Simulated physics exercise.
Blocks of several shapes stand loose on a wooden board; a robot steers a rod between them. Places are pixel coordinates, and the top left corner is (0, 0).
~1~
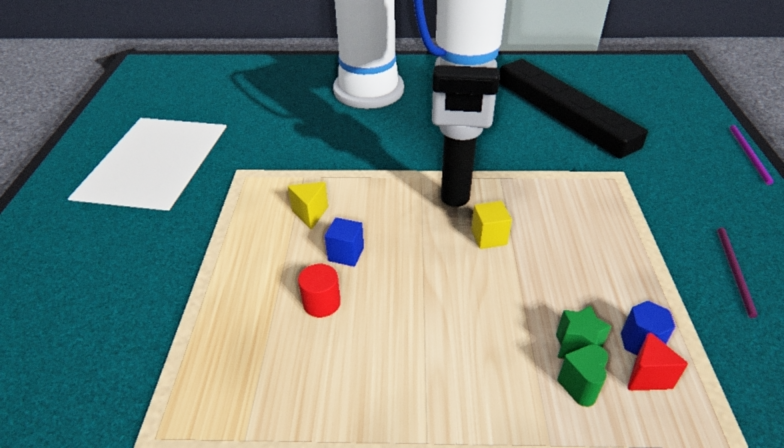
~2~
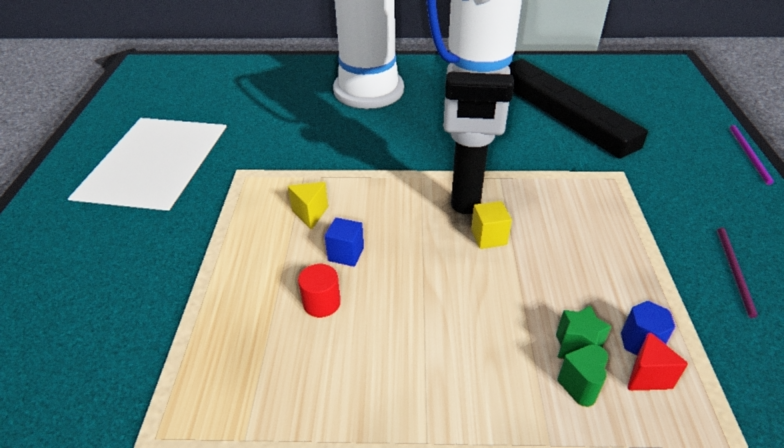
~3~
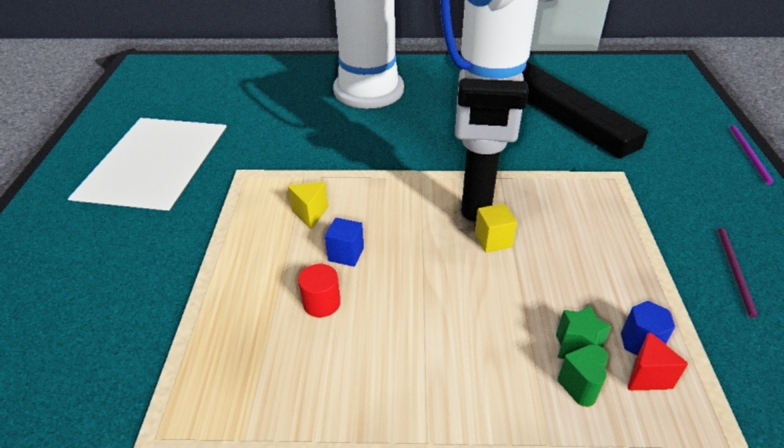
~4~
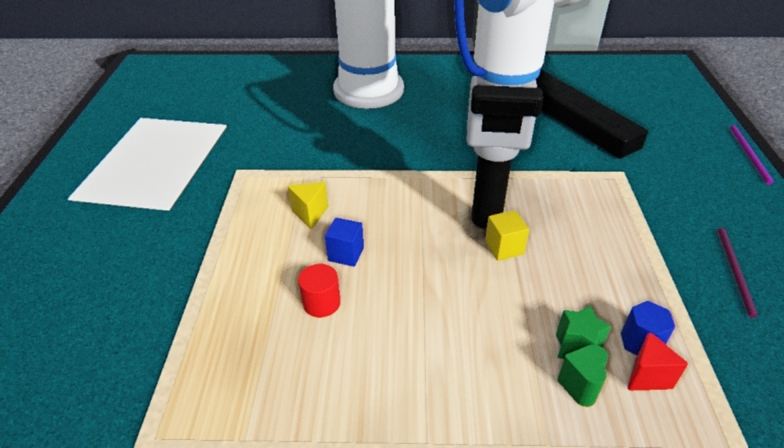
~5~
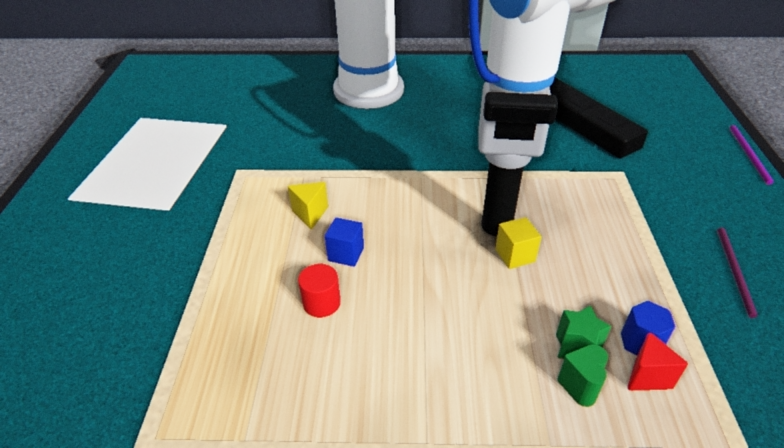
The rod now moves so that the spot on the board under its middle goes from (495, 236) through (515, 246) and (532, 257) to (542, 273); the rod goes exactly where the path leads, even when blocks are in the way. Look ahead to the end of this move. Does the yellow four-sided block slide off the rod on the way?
I believe not.
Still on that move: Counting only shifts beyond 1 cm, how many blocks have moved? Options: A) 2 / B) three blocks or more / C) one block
C: One block.
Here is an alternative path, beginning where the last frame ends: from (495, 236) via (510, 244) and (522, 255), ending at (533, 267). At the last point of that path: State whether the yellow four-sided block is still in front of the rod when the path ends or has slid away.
It is driven along in front.
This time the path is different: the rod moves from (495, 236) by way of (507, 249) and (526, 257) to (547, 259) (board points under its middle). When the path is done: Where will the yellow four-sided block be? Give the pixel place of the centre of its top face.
About (566, 257).
The first path, step by step. Halfway along, rod at (526, 242); yellow four-sided block at (549, 247), turned 15° clockwise.
At the end, rod at (544, 264); yellow four-sided block at (574, 268).
